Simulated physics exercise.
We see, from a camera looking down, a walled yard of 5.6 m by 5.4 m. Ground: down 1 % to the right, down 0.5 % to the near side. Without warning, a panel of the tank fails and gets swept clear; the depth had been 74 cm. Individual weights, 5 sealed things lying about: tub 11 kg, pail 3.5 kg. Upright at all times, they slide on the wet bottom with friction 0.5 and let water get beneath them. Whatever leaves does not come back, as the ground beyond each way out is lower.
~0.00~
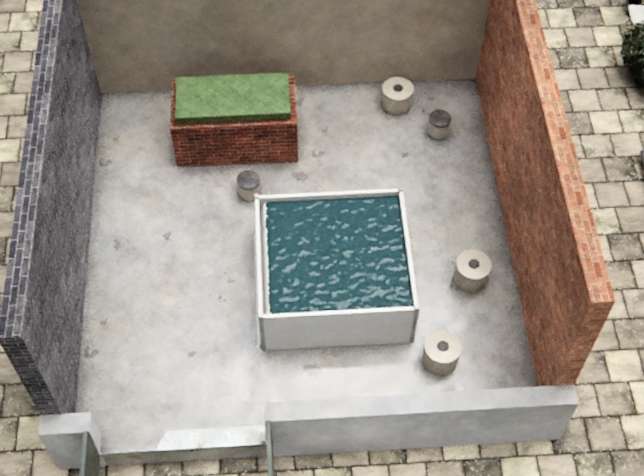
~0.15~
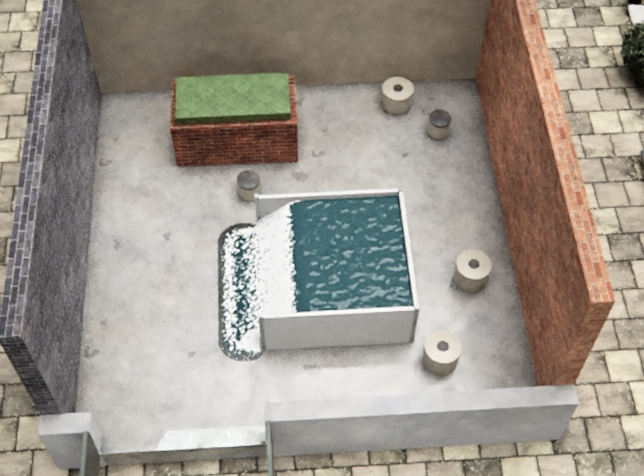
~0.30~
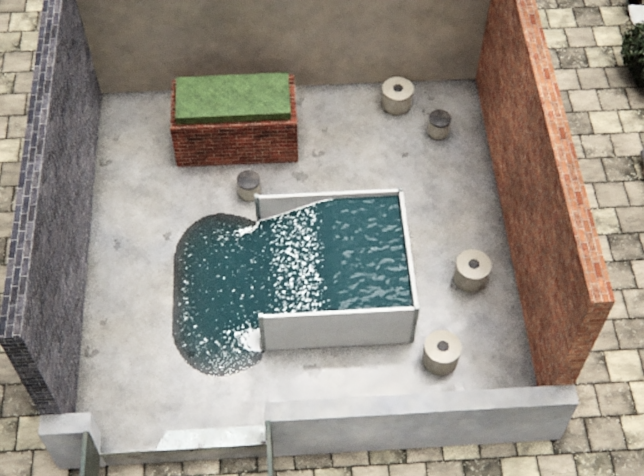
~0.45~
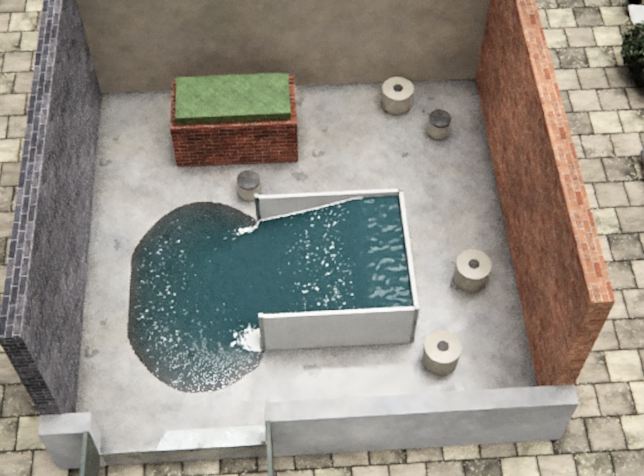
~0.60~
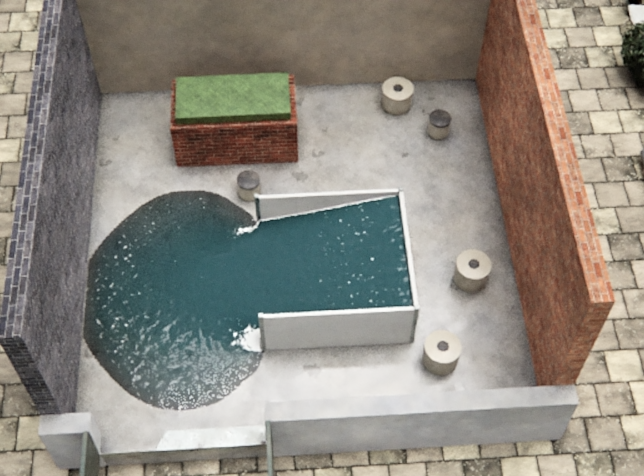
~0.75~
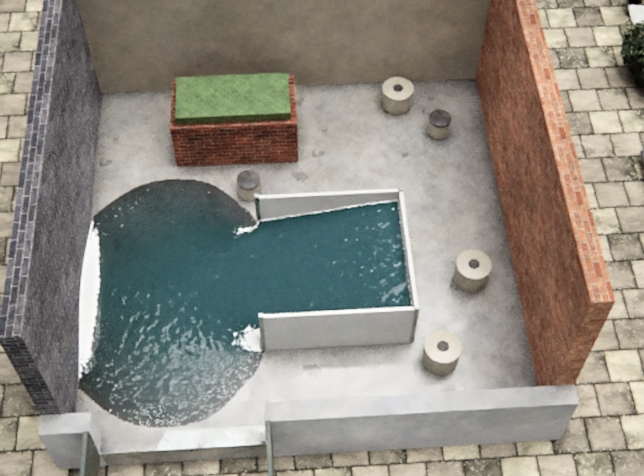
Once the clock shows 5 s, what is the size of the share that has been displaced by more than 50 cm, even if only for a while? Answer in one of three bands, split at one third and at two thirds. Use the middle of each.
One to two thirds.
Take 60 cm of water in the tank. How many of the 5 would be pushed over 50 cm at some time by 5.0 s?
So the tally would be 1.
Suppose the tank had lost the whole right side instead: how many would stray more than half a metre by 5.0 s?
Then it comes to 4 of them.
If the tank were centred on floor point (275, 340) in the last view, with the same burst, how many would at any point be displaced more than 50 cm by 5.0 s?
The count would be 3.
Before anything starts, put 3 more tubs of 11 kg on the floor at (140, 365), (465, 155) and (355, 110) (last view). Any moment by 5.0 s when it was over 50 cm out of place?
First exceeds it, second falls shy, third exceeds it.
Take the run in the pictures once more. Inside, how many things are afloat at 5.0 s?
At that moment 2.
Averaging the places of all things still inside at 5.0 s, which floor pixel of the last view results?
The centre sits near (424, 221).
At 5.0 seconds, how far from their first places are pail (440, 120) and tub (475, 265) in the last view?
In turn: 80 cm, 0 cm.
After 1.1 s 0 of 5 are over 50 cm from their spots; 0 afloat.
After 2.2 s 0 of 5 are over 50 cm from their spots; 0 afloat.
After 3.5 s 0 of 5 are over 50 cm from their spots; 0 afloat.
After 5.0 s 2 of 5 are over 50 cm from their spots, and 2 have been at some point; 2 afloat.
